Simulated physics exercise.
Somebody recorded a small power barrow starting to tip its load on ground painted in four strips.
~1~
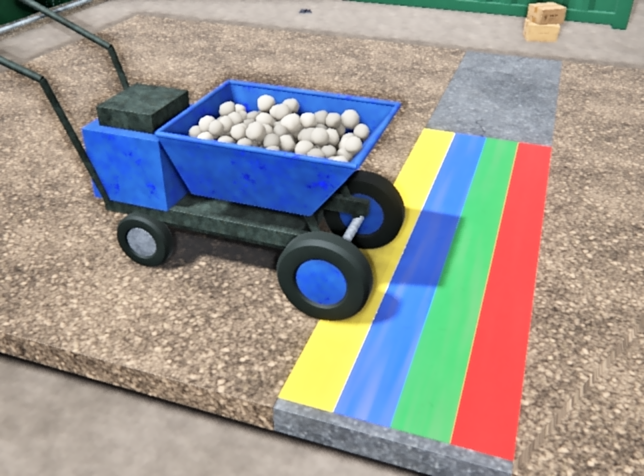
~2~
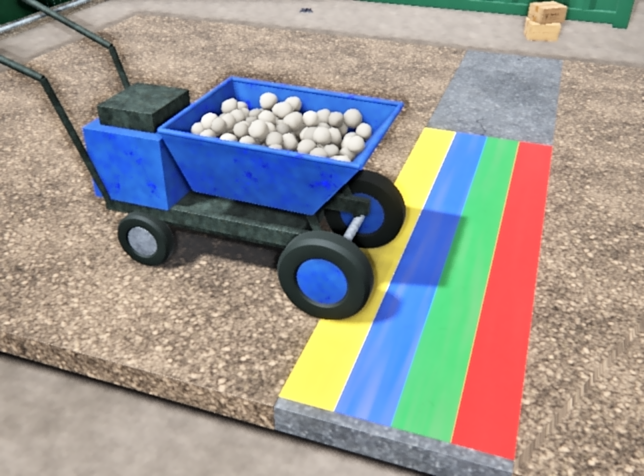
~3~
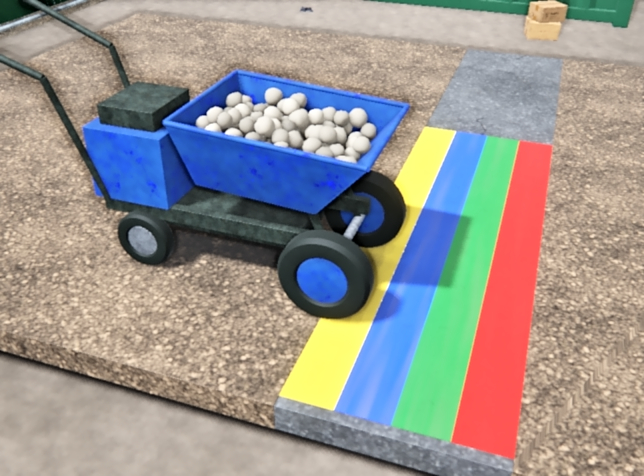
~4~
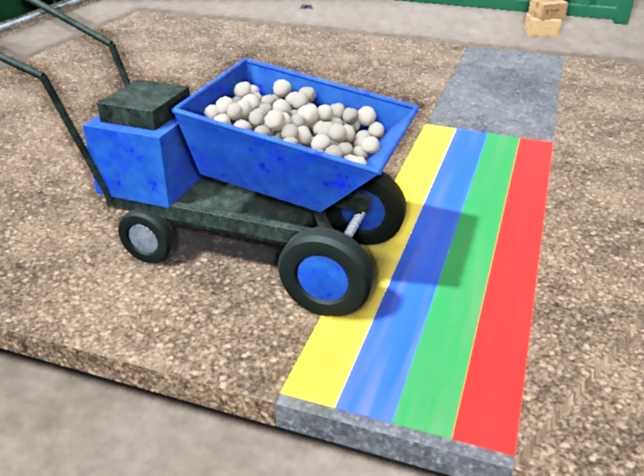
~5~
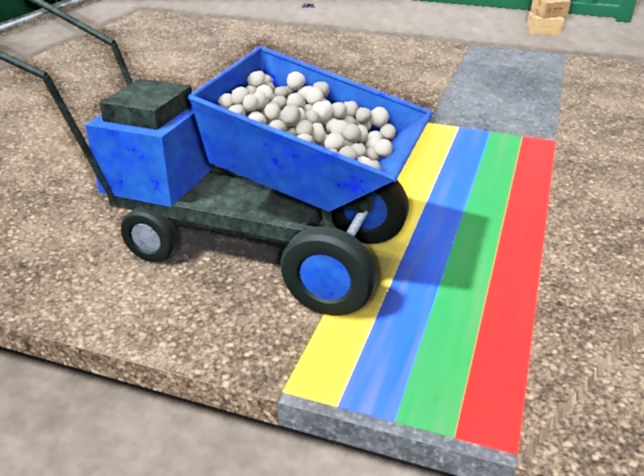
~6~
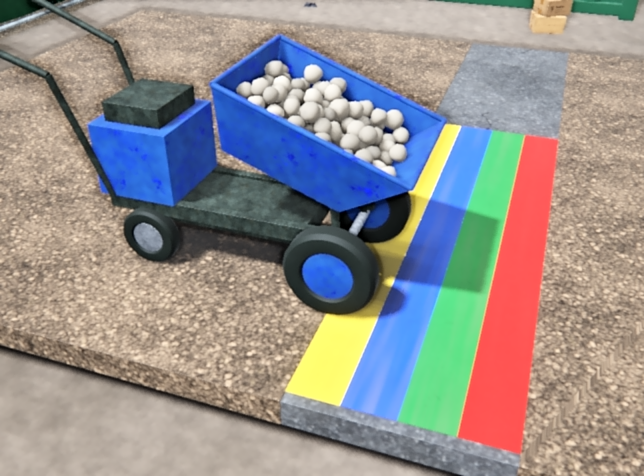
A blue skip heaped with pale, rounded pebbles sits on a small dark-framed barrow at the left, seen from above and to one side on a gritty brown surface. Yellow, blue, green and red strips run side by side to its right, beginning at the front wheels. The skip tilts gradually, its back rising and its lip shifting right, while the wheels stay put and the view barely shifts.
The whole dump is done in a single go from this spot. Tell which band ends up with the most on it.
The most ends up on red.
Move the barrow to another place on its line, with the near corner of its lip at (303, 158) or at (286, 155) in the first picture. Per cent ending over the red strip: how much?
About 30 and 20 per cent.
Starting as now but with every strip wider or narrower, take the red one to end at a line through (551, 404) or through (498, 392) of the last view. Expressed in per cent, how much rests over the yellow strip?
Shares in turn: 0 %; 0 %.
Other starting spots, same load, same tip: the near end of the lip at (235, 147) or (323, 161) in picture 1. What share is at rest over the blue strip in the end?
First try: Some 30 %; second try: 10 %.
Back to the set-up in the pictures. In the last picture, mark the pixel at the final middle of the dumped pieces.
I'd place the middle at about (528, 301).
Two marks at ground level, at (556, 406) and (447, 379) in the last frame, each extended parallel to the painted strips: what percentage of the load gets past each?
I'd put it near 30 in a hundred, then near 90 in a hundred.
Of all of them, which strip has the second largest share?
That green strip.
Just after the last frame, skip tipped steeply; every one in the skip.
A moment on, skip tipped right over; roughly two thirds in the skip; just a few over the green strip; roughly a quarter over the red strip; about a tenth off the paint.
Further on, skip tipped right over; about a tenth in the skip; just a few over the blue strip; about a tenth over the green strip; roughly a third over the red strip; roughly a third off the paint.
When it is over, skip tipped right over; just a few in the skip; not one over the yellow strip; just a few over the blue strip; roughly a quarter over the green strip; roughly a third over the red strip; roughly a third off the paint.
